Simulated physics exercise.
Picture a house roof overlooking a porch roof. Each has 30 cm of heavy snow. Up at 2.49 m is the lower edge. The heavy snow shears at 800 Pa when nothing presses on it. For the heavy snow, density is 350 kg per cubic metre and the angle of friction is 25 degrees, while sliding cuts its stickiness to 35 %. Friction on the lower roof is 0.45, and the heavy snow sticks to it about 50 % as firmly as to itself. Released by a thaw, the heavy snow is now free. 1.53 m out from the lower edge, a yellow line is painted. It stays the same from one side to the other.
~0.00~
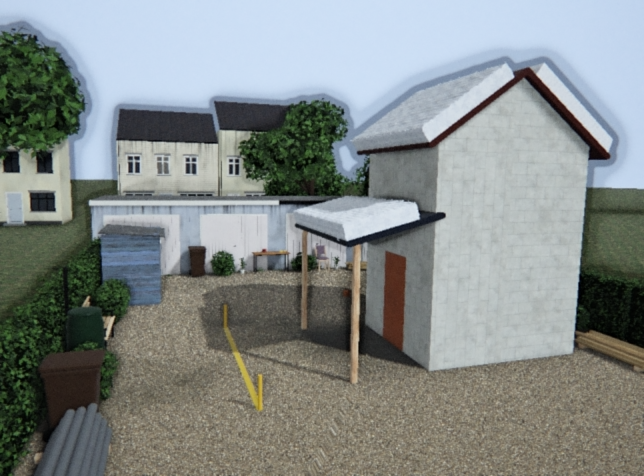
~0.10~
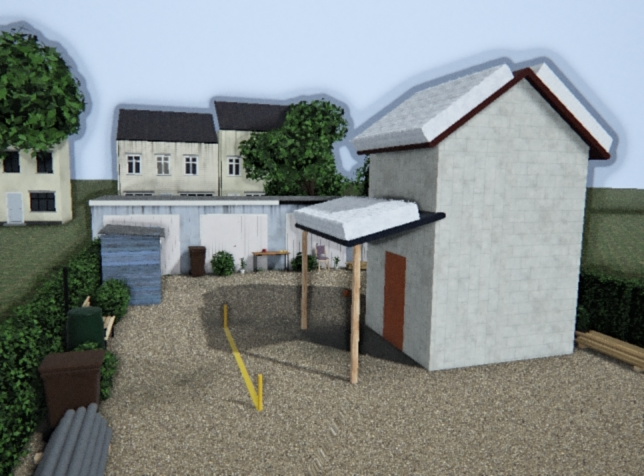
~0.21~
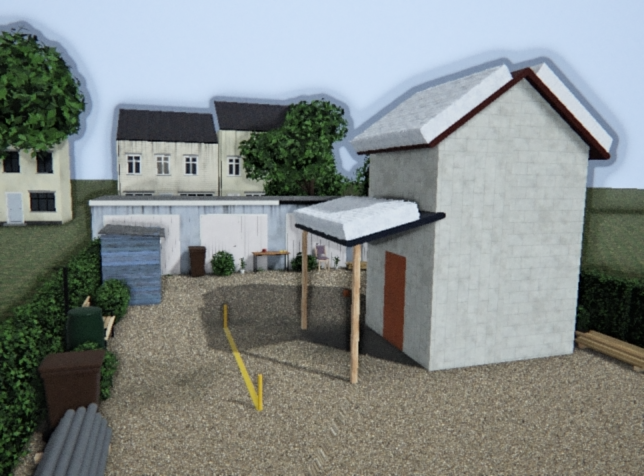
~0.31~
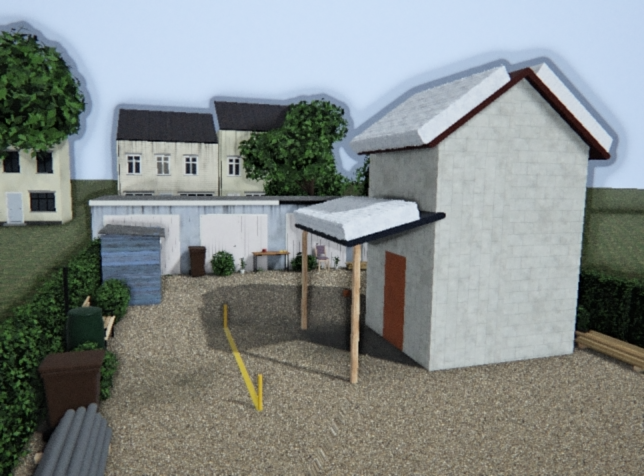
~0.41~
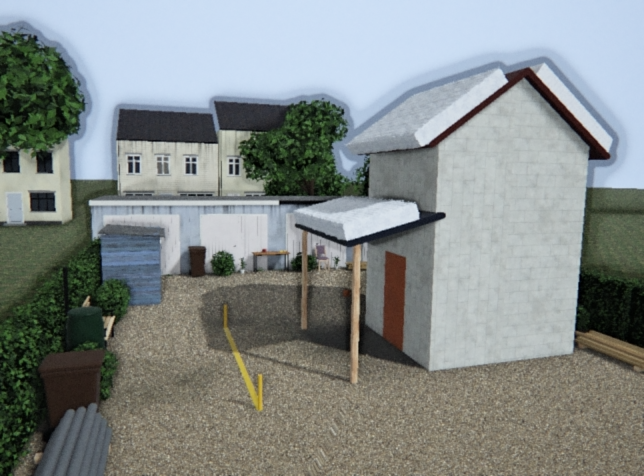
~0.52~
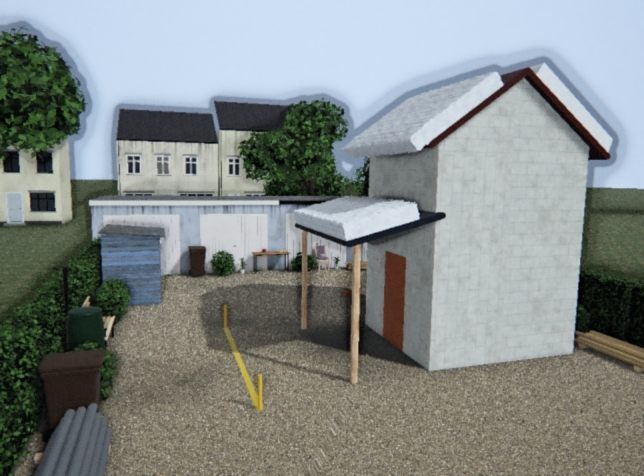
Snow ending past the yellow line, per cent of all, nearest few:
21 %.
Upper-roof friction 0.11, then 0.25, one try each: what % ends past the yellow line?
Try 1: 45 %; try 2: 35 %.
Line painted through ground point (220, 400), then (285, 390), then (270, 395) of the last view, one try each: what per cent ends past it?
One by one: 9 in a hundred, 35 in a hundred, 30 in a hundred.
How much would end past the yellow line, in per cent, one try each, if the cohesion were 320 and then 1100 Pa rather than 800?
Respectively 35 % and 8 %.
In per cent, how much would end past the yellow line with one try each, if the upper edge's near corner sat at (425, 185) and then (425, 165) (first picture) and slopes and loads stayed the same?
Try 1: Near 0 %; try 2: Near 8 %.
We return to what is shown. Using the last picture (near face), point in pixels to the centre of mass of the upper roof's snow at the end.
Roughly at (285, 350).
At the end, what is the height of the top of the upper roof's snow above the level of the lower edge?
0.7 m, give or take.
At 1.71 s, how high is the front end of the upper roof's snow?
About 2.6 m.
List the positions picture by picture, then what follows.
The first frame shows foremost bit of the heavy snow at (428, 127).
The second frame shows foremost bit of the heavy snow at (428, 138), its middle shifted 10 mm.
The third frame shows foremost bit of the heavy snow at (427, 128), its middle shifted 3.9 cm, 2 % of it past the upper edge, in one piece.
The fourth frame shows foremost bit of the heavy snow at (425, 130), its middle shifted 8.9 cm, 4 % of it past the upper edge, in one piece.
The fifth frame shows foremost bit of the heavy snow at (421, 145), its middle shifted 16 cm, 8 % of it past the upper edge, in one piece.
The sixth frame shows foremost bit of the heavy snow at (417, 131), its middle shifted 26 cm, 13 % of it past the upper edge, in one piece.
After 1.06 s, none is below the lower edge and 0 % is past the line.
After 1.71 s, none is below the lower edge and 0 % is past the line.
After 2.35 s, 49 % is below the lower edge and 4 % is past the line.
After 3.00 s, 60 % is below the lower edge and 21 % is past the line.
After 3.50 s, 60 % is below the lower edge and 21 % is past the line.
